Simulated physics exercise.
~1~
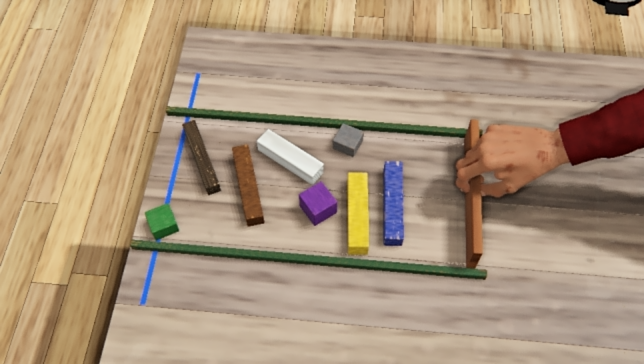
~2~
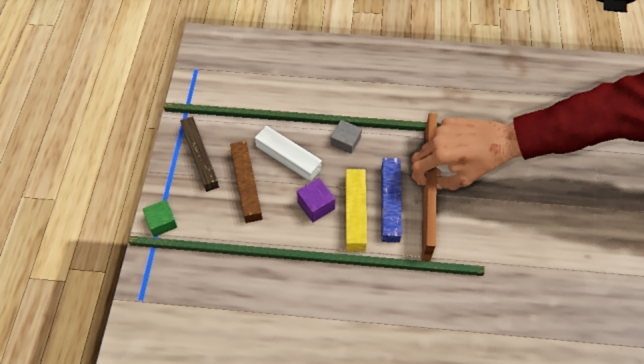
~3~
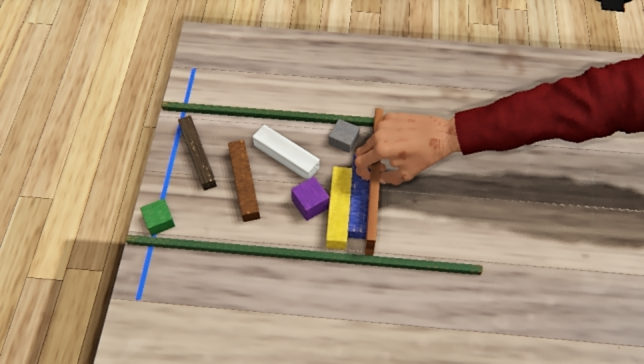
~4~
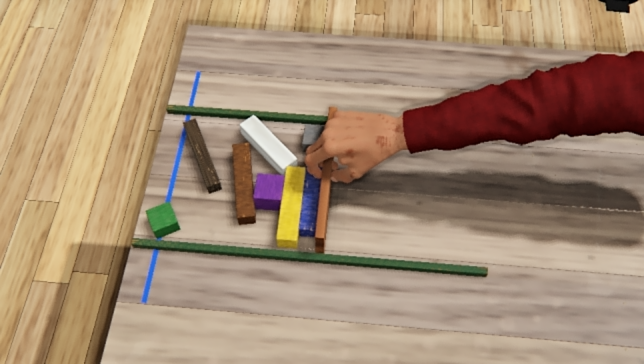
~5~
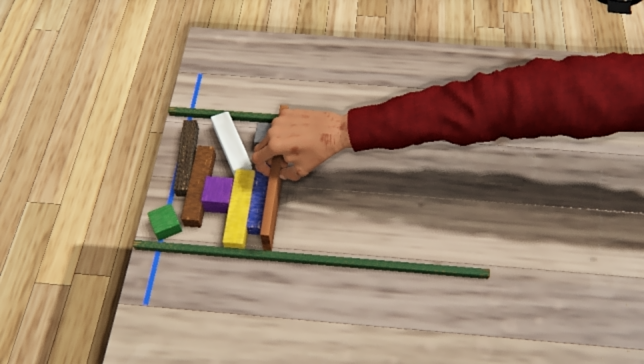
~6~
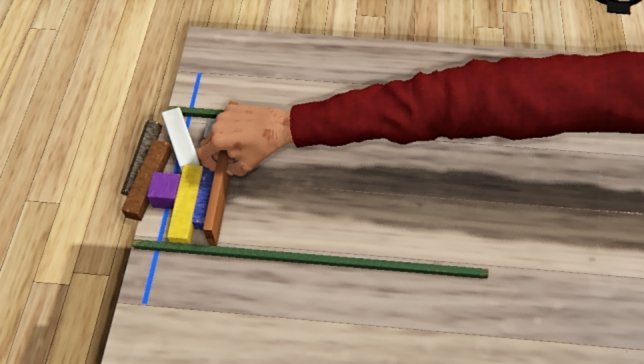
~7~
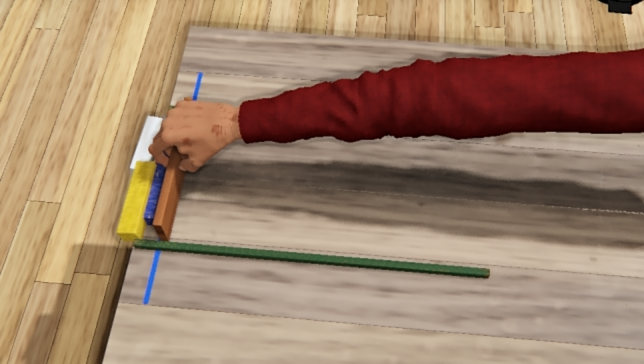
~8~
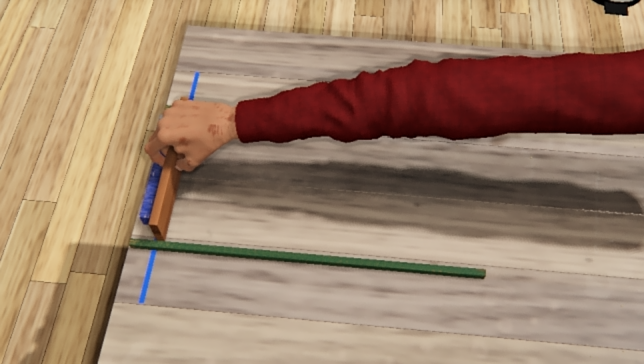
A hand slides an upright board left, pushing most of the blocks off the table's end.
